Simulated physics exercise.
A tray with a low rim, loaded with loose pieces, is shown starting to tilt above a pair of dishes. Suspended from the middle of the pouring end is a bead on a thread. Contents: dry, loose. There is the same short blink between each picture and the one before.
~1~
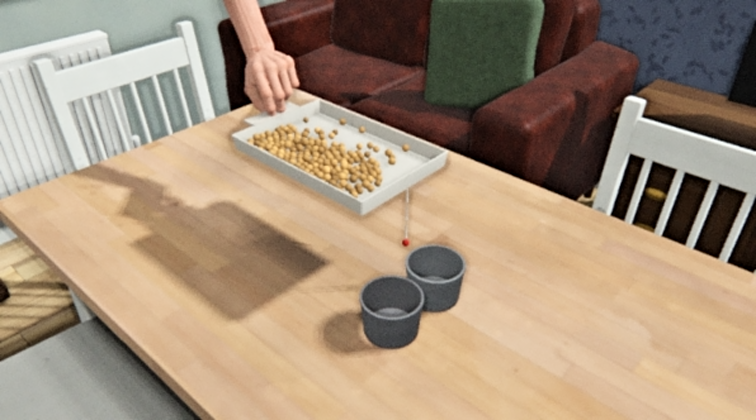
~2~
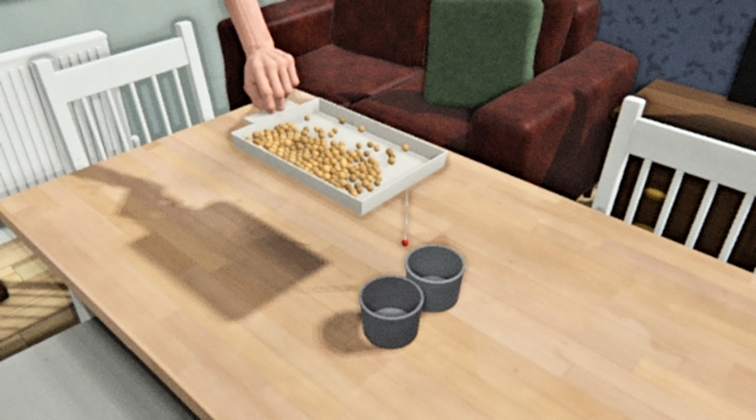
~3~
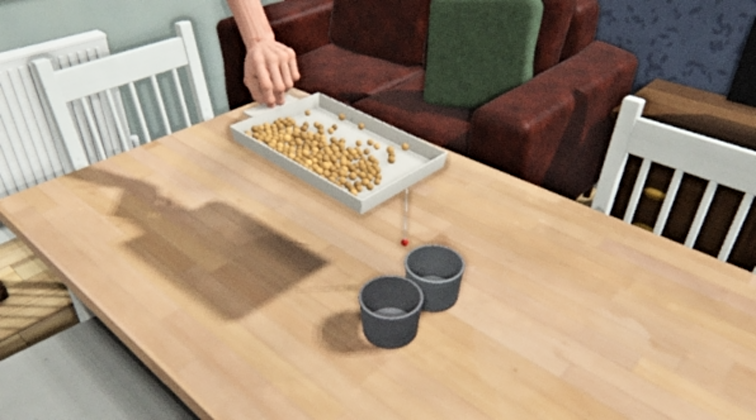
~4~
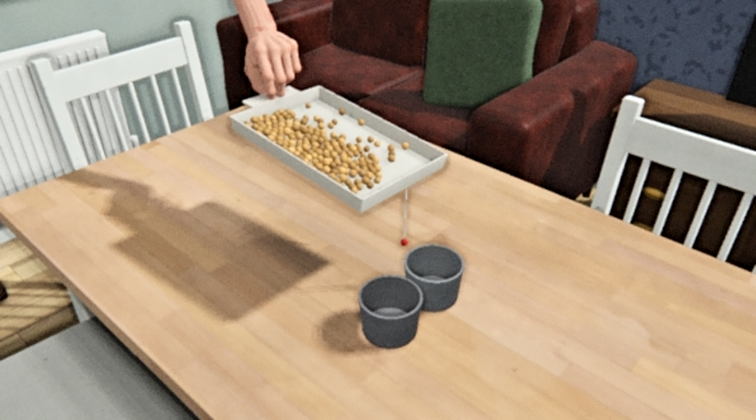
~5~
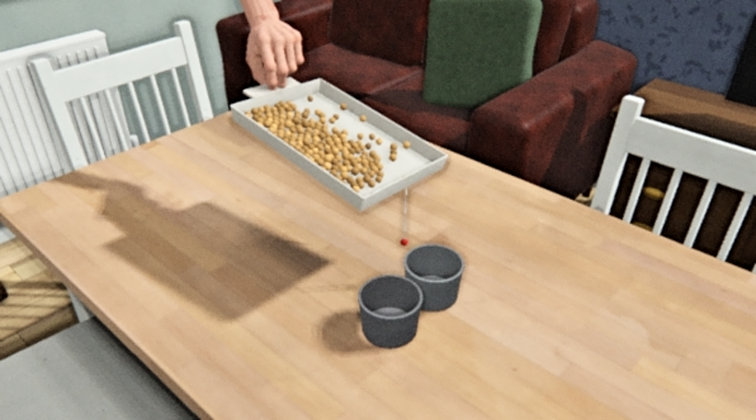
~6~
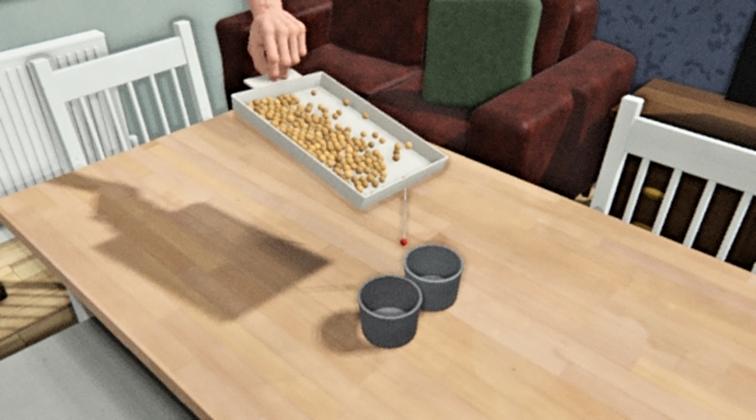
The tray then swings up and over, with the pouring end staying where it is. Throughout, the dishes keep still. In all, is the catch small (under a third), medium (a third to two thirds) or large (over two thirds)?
Small.
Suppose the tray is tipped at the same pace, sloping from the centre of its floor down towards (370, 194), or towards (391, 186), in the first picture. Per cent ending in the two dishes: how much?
Respectively close to 80 and 70 in a hundred.
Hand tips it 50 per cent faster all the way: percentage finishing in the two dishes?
Around 10 percent.
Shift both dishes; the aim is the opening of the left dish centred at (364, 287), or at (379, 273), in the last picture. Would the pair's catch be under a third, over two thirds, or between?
At the first spot I'd expect less than a third, and at the second spot below one third.
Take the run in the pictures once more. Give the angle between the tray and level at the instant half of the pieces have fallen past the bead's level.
At roughly 95°.
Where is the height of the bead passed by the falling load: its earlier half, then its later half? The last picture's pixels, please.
Early half: (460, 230); late half: (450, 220).
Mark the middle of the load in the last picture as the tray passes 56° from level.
Somewhere about pixel (401, 146).
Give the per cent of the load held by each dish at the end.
At the end, 0 percent of the load sits in the left dish and 20 percent in the right dish.
Soon after the last picture, tray tipped steeply; nearly all on the tray; a stray few outside both; a stray few in the air.
A little later, tray tipped right over; about a third on the tray; a small part in the right dish; about a quarter outside both; about a quarter in the air.
Later still, tray tipped past a quarter turn; about a quarter in the right dish; most outside both.
By the end, tray tipped past a quarter turn; none in the left dish; about a quarter in the right dish; most outside both.
